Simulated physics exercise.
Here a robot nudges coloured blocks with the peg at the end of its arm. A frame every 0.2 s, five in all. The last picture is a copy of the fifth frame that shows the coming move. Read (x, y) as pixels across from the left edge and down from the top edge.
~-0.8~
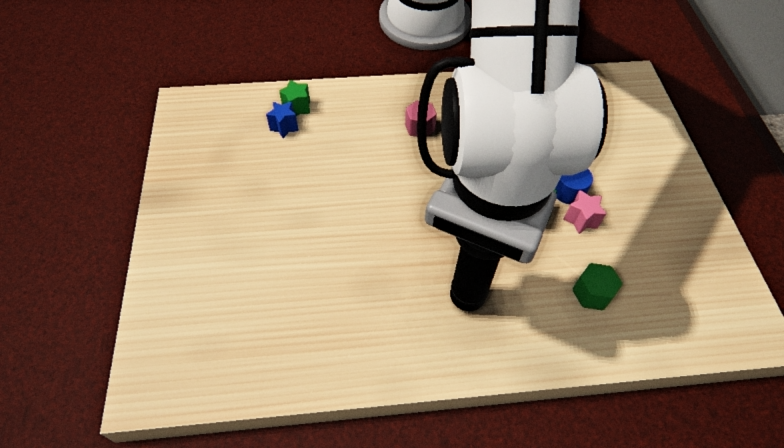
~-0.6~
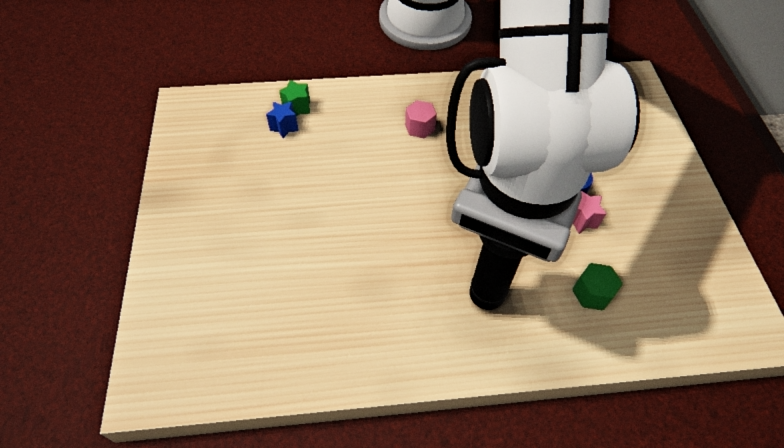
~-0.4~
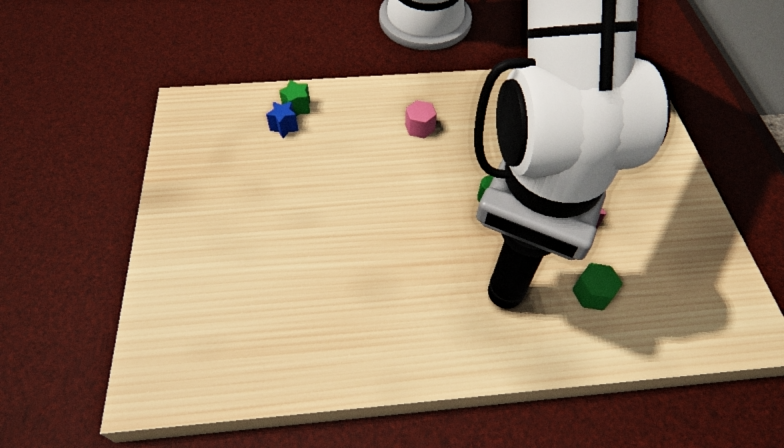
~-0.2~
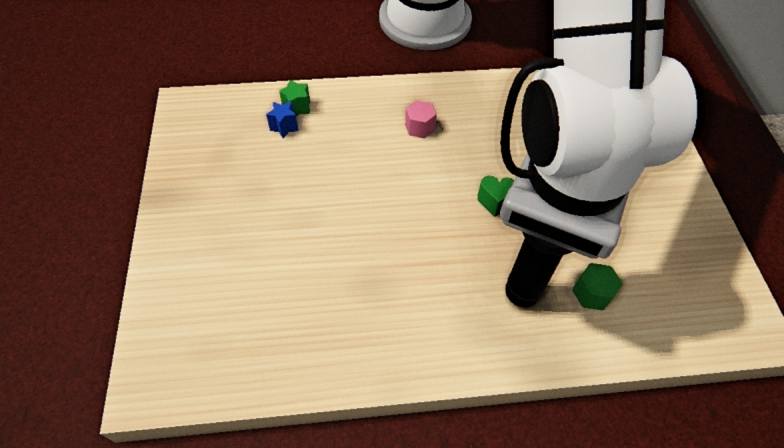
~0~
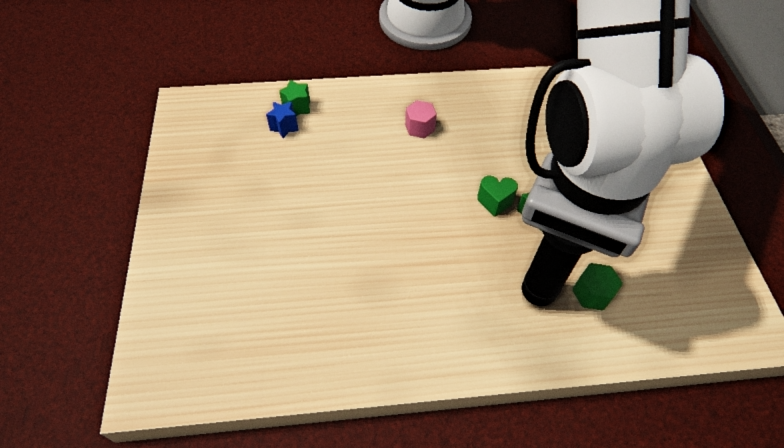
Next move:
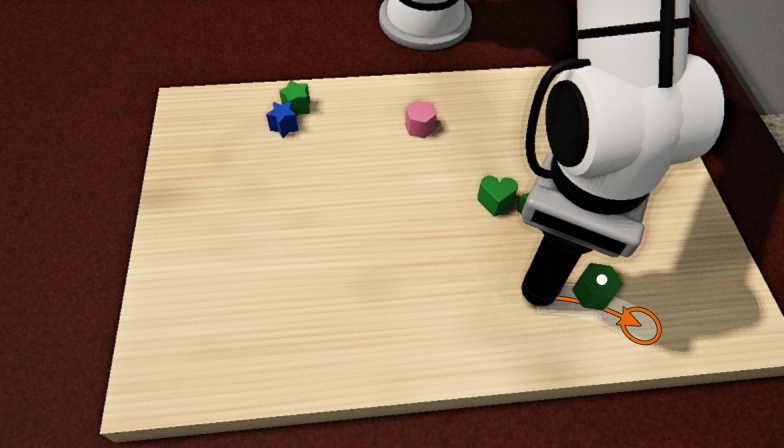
The video shows a white robot arm with a black peg moving steadily to the right over a wooden board of coloured blocks, drawing close to a green hexagon near the right side while the blocks stay still.
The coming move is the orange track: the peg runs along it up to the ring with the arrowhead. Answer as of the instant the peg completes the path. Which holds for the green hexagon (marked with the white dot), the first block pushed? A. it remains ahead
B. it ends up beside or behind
Option B.
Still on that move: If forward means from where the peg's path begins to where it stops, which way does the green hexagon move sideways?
It shifts to the left.
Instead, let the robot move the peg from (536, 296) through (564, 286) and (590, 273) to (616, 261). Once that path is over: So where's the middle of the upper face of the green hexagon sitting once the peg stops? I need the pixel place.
I'd guess (641, 280).
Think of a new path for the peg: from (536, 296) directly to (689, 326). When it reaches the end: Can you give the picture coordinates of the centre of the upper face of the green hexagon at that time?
The middle of the upper face of the green hexagon will lie at about (671, 274) in the picture.
The drawn path runs from (536, 296) over (571, 300) and (606, 310) to (641, 326); the dot is on the green hexagon.
The first path, step by step. One third of the way, peg (576, 295); green hexagon (616, 280).
Two thirds of the way, peg (612, 305); green hexagon (648, 281), turned 30° anticlockwise.
At the end, peg (646, 321); green hexagon (665, 283), turned 80° anticlockwise.
